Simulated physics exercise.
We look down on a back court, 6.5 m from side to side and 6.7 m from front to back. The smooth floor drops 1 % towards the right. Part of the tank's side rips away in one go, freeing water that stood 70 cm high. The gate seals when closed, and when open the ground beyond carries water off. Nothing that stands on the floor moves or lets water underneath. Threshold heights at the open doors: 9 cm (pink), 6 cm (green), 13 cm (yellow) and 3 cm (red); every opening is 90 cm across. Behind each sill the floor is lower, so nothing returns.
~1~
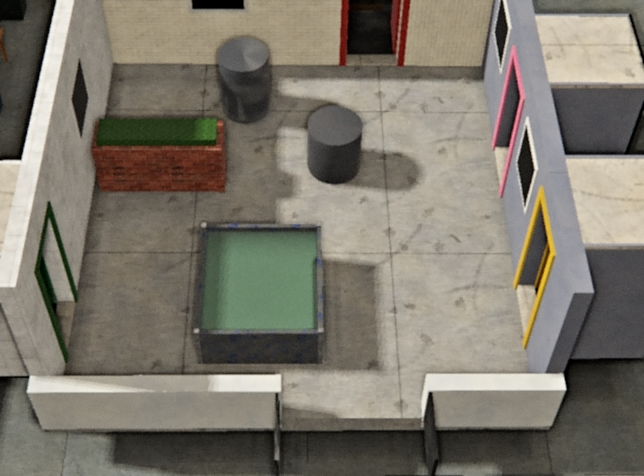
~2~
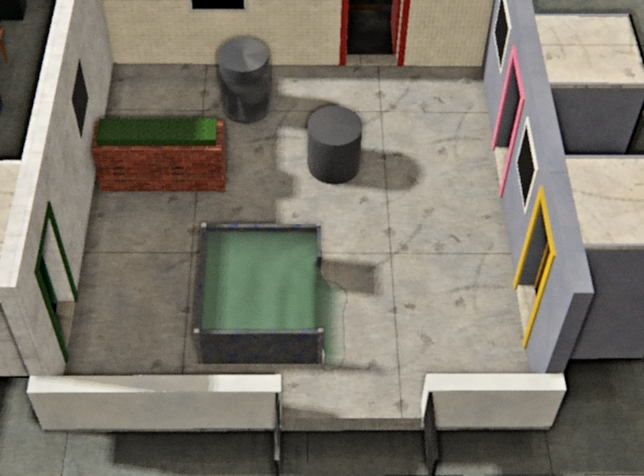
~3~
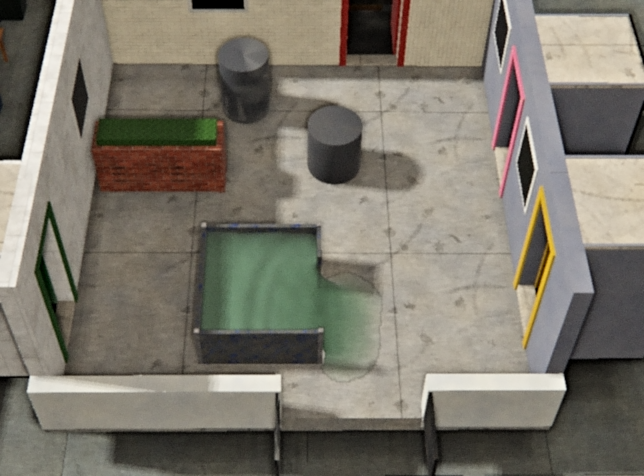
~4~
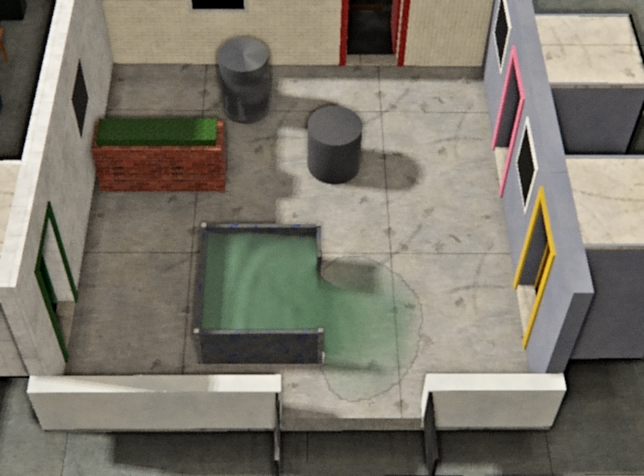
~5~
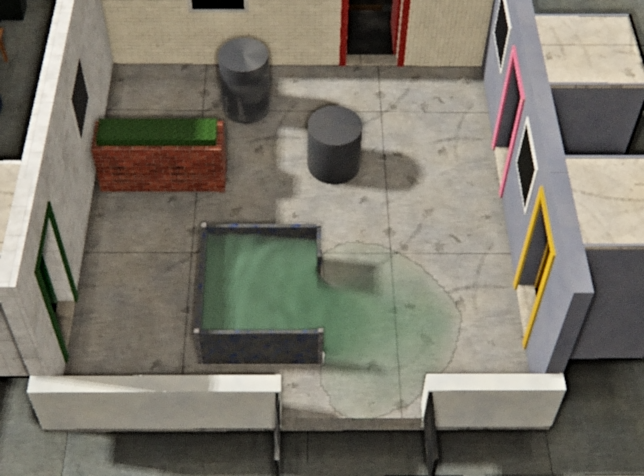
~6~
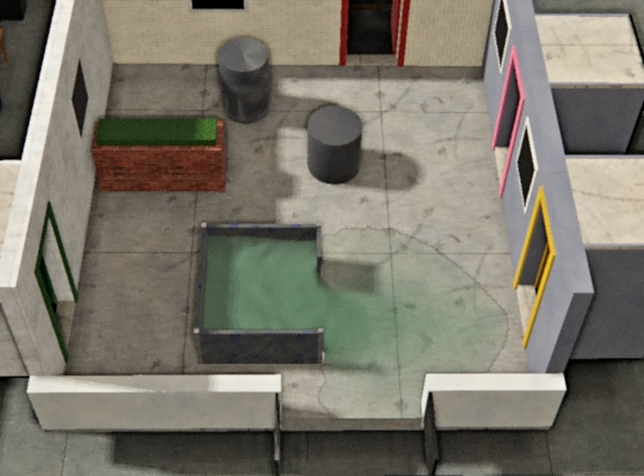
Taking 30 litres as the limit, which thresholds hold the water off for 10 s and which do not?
Within that time: At the pink door it keeps below the limit; at the green door it stays under the limit; at the yellow door it passes the limit; at the red door it goes over the limit.
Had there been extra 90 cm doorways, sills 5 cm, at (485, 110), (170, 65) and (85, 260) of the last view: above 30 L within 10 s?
In turn: Over, not over, under.
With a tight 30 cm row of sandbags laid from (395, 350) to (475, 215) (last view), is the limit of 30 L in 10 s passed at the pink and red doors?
Then: Pink not over, red above.
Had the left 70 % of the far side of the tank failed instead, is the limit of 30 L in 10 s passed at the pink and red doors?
Then: Pink not over, red above.
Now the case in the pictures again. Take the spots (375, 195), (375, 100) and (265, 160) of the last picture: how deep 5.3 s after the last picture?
Roughly 2, 7 and 0 cm, in turn.
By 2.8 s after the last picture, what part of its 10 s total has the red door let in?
Some 0 per cent by then.
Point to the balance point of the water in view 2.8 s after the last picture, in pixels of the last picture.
At about (397, 284).
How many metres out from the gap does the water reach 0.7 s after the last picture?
Some 3.4 m out.
Then, 0.7 s after the last picture water covers 20 % of the floor and is deepest (52 cm) near (524, 402); pink door not reached, green door not reached, yellow door 25 cm at the sill, 53 L in, red door not reached.
Then, 1.5 s after the last picture water covers 20 % of the floor and is deepest (36 cm) near (485, 402); pink door 8 cm at the sill, 0 L in, green door not reached, yellow door 32 cm at the sill, 149 L in, red door not reached.
Then, 2.8 s after the last picture water covers 35 % of the floor and is deepest (20 cm) near (519, 368); pink door 9 cm at the sill, 0 L in, green door not reached, yellow door 19 cm at the sill, 220 L in, red door not reached.
Then, 5.3 s after the last picture water covers 50 % of the floor and is deepest (15 cm) near (477, 89); pink door 6 cm at the sill, 0 L in, green door not reached, yellow door 12 cm at the sill, 239 L in, red door 10 cm at the sill, 37 L in.
Then, 9.3 s after the last picture water covers 70 % of the floor and is deepest (10 cm) near (478, 96); pink door 4 cm at the sill, 0 L in, green door not reached, yellow door 7 cm at the sill, 239 L in, red door 7 cm at the sill, 100 L in.
